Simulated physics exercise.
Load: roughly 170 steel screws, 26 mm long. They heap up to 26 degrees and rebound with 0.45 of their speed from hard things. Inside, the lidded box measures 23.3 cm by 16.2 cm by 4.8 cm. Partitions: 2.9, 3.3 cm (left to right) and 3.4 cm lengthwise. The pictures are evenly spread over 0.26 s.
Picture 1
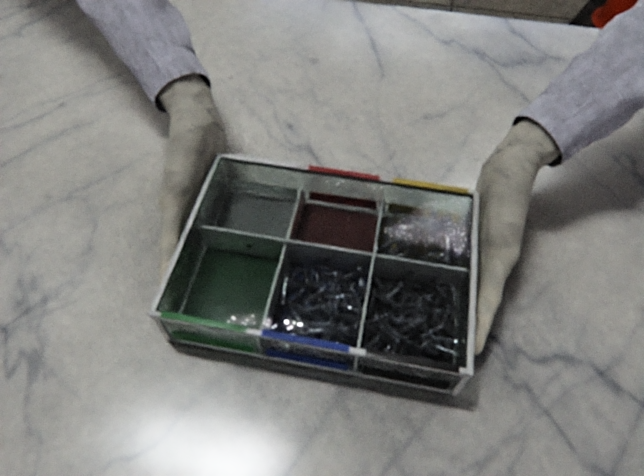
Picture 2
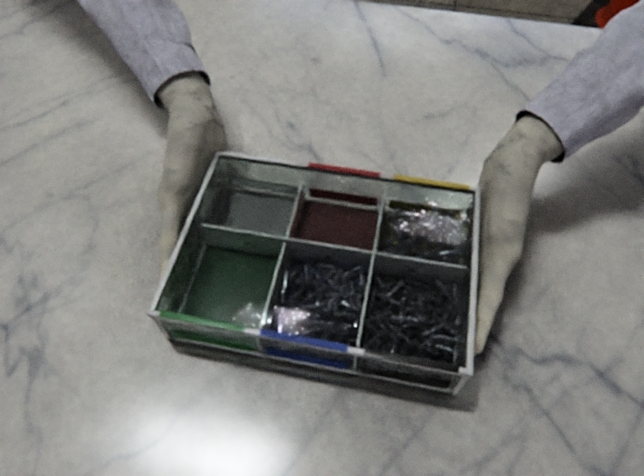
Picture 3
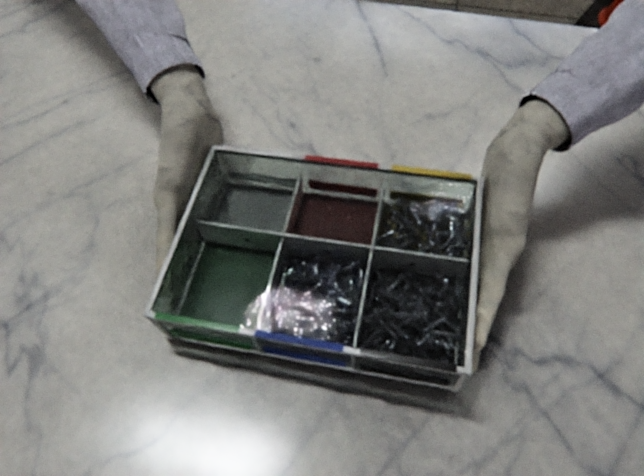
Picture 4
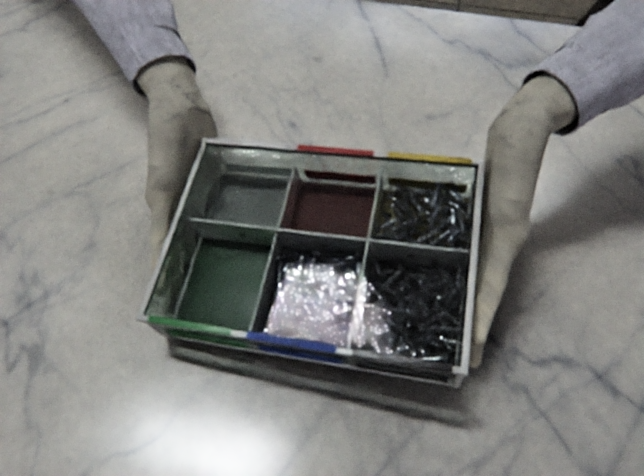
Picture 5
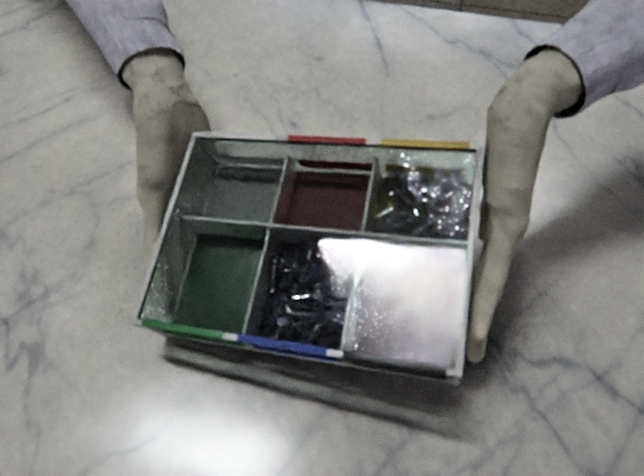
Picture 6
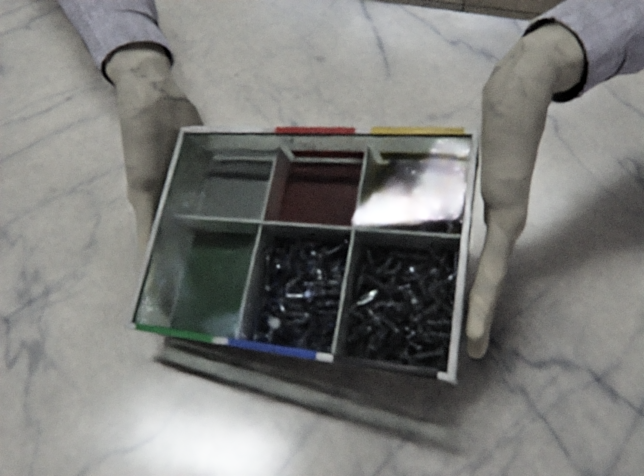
In this clip, two hands hold a clear-lidded, six-compartment box of small dark screws on a marbled surface, then gradually tilt it toward the left front corner as bright reflections shift across the lid.
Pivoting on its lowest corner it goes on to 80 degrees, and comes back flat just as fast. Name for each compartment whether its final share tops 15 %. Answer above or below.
Red: Below, blue: Above, green: Below, yellow: Above, white: Below, black: Above.
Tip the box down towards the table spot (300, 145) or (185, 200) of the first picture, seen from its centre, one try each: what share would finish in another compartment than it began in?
Some 5 and 20 per cent.
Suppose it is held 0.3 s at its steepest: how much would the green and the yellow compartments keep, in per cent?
In that case green 5; yellow 30.
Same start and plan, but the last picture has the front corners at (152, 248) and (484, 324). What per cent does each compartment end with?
Red 5, blue 30, green 0, yellow 35, white 0, black 30.
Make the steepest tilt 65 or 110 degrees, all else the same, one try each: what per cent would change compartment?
About 5 and 10 per cent.
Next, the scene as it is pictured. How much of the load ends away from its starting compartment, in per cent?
About 10 per cent.
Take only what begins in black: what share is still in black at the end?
Some 90 per cent.
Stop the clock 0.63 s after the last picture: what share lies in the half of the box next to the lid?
Some 40 per cent.
Then, 0.63 s after the last picture, tilt 78 degrees; blue 35 %, green 5 %, yellow 25 %, black 35 %.
Then, 1.04 s after the last picture, tilt 33 degrees; blue 40 %, green 5 %, yellow 25 %, black 35 %.
Then, 1.54 s after the last picture, tilt 0 degrees; blue 40 %, green 5 %, yellow 25 %, black 35 %.
In the end, red 0 %, blue 40 %, green 5 %, yellow 25 %, white 0 %, black 35 %.
